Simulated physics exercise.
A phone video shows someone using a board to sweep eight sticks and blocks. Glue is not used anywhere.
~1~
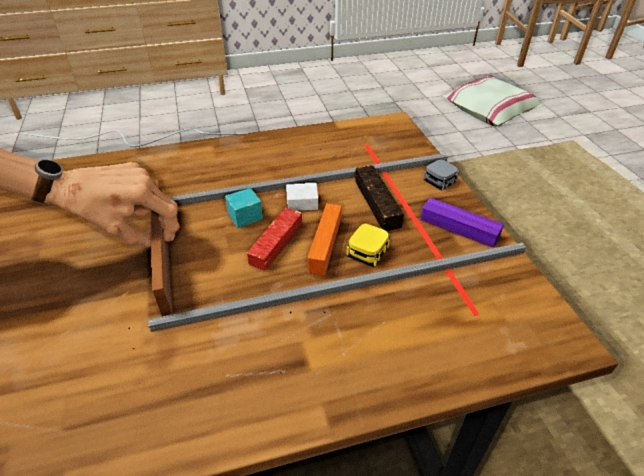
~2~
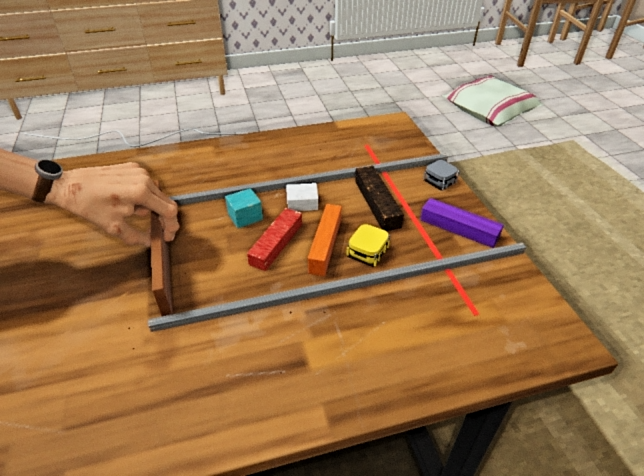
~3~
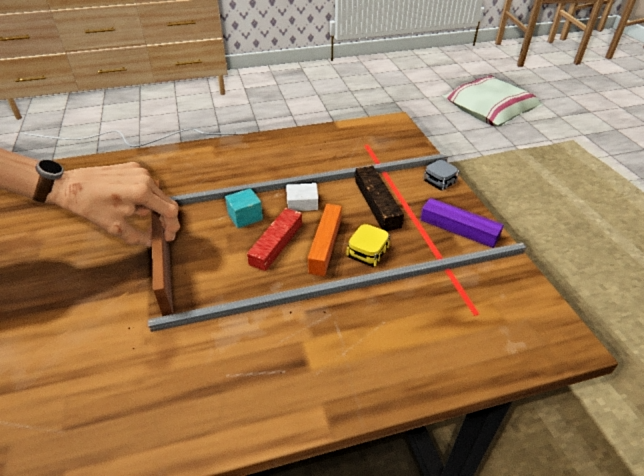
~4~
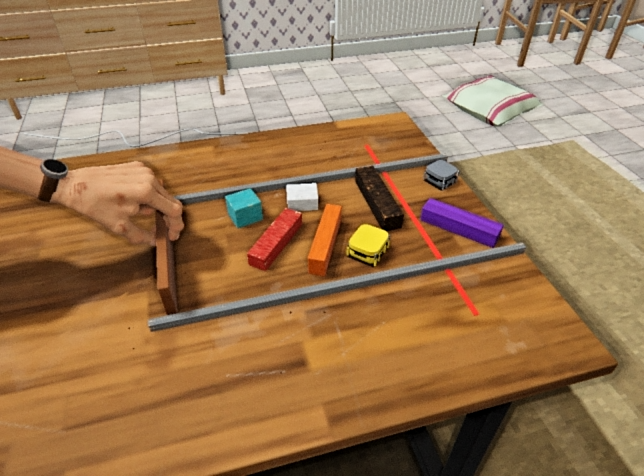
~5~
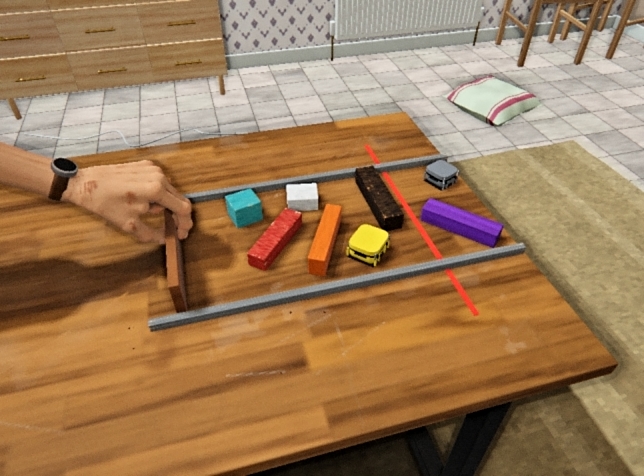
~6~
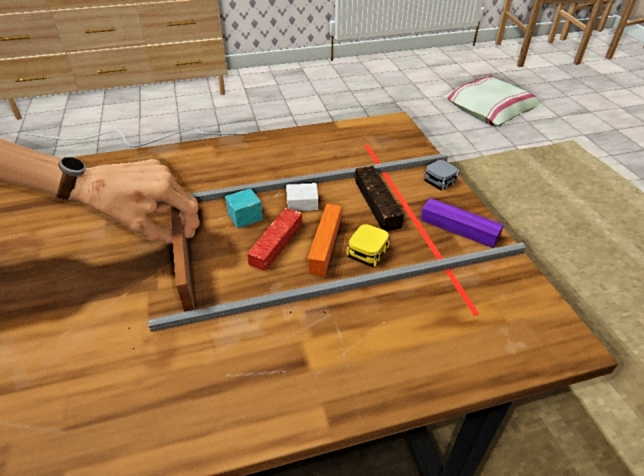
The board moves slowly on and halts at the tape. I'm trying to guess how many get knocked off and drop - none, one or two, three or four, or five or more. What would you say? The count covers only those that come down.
I would say one or two.
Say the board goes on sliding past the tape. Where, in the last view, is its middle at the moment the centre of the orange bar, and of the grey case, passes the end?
Middle: Roughly (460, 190); roughly (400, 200).
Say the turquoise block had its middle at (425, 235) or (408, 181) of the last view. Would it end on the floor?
In order, hangs on; hangs on.
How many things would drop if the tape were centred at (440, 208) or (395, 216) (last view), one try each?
Down on the floor: 3 and 0.
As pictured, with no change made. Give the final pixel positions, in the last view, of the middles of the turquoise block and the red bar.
The turquoise block at (409, 182), the red bar at (435, 206).
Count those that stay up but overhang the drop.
Things overhanging at the end: 2.
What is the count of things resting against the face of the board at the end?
I count 2 of them.
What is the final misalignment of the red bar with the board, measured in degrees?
Roughly 25° out of line.
A little later, none off yet; grey case at rest near (441, 176); purple stick at rest near (461, 222); black bar at rest near (378, 197).
When it is over, the number that fall off is one or two; down, grey case.
